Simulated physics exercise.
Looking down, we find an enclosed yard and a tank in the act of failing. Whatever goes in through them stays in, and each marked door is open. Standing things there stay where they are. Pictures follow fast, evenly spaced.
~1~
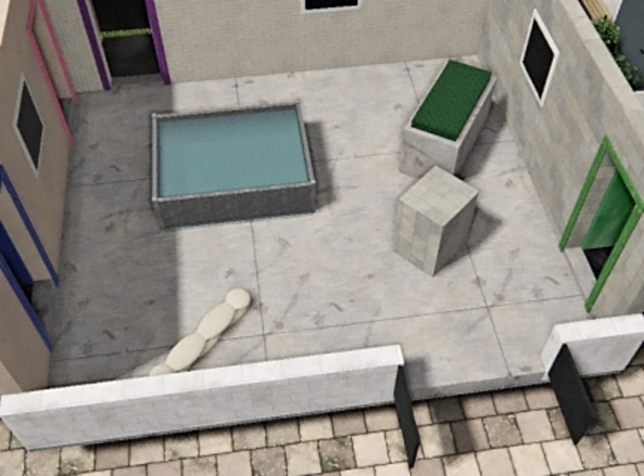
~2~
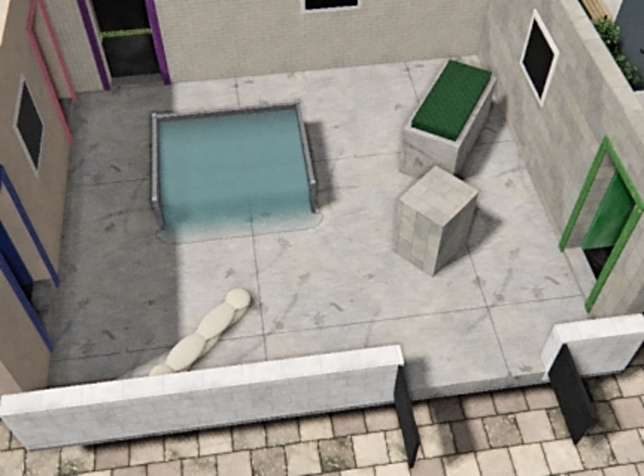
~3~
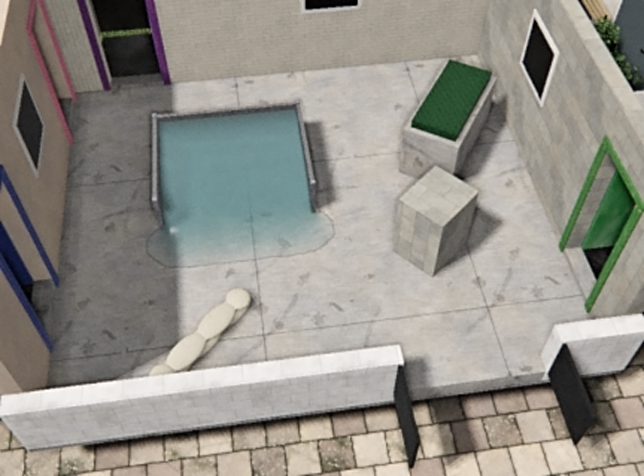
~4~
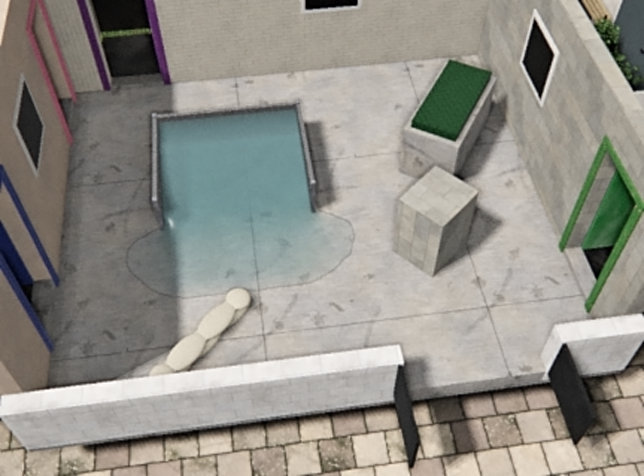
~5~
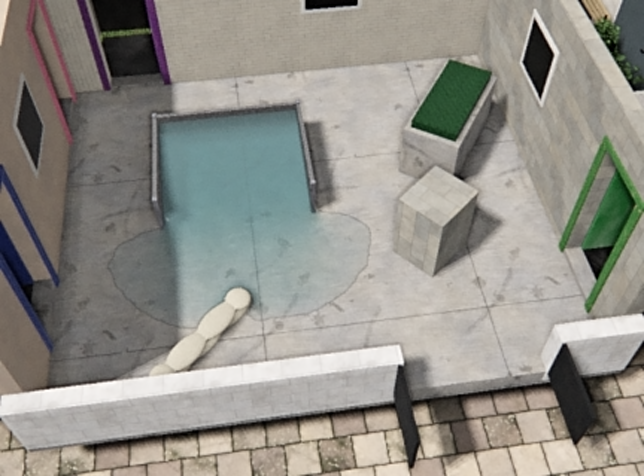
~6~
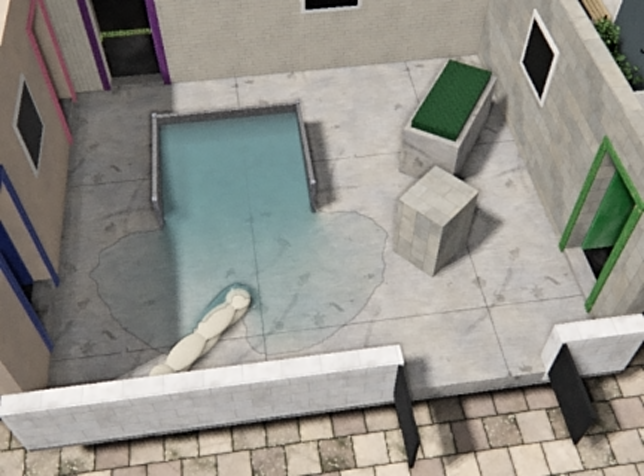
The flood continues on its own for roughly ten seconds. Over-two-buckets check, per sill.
In order: I expect the green door to let through an acceptable amount; I expect the blue door to let through an acceptable amount; I expect the pink door to let through an acceptable amount; I expect the purple door to let through too much.
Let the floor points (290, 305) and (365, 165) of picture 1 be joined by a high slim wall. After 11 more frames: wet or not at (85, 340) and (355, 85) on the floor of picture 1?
Result, in order: Swamped / bone-dry.
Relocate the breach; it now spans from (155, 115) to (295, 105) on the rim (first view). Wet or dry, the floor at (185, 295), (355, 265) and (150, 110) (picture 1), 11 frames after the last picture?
Unwetted, unwetted, submerged.
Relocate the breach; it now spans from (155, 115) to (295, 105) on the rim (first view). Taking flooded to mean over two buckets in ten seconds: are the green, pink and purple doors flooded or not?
As I see it, the green door undershoots, while the pink door overshoots and the purple door overshoots.
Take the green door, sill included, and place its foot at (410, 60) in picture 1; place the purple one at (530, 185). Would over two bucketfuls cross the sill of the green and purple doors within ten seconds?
Green: Falls short. Purple: Falls short.
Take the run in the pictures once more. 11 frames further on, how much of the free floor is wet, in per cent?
My best guess is some 35 %.
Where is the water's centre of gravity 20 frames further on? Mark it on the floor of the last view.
Roughly (236, 296).
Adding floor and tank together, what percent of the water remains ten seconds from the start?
Roughly 78 parts in a hundred.
A moment on, water covers 30 % of the floor; the green door not reached, the blue door not reached, the pink door not reached, the purple door not reached.
Next, water covers 35 % of the floor; the green door not reached, the blue door wet at the sill, nothing in, the pink door not reached, the purple door not reached.
Then, water covers 45 % of the floor; the green door wet at the sill, nothing in, the blue door wet at the sill, nothing in, the pink door not reached, the purple door not reached.
Later, water covers 70 % of the floor; the green door under two buckets in, the blue door wet at the sill, nothing in, the pink door wet at the sill, nothing in, the purple door over two buckets in.
In the end, water covers 95 % of the floor; the green door under two buckets in, the blue door wet at the sill, nothing in, the pink door wet at the sill, nothing in, the purple door far over two buckets in.
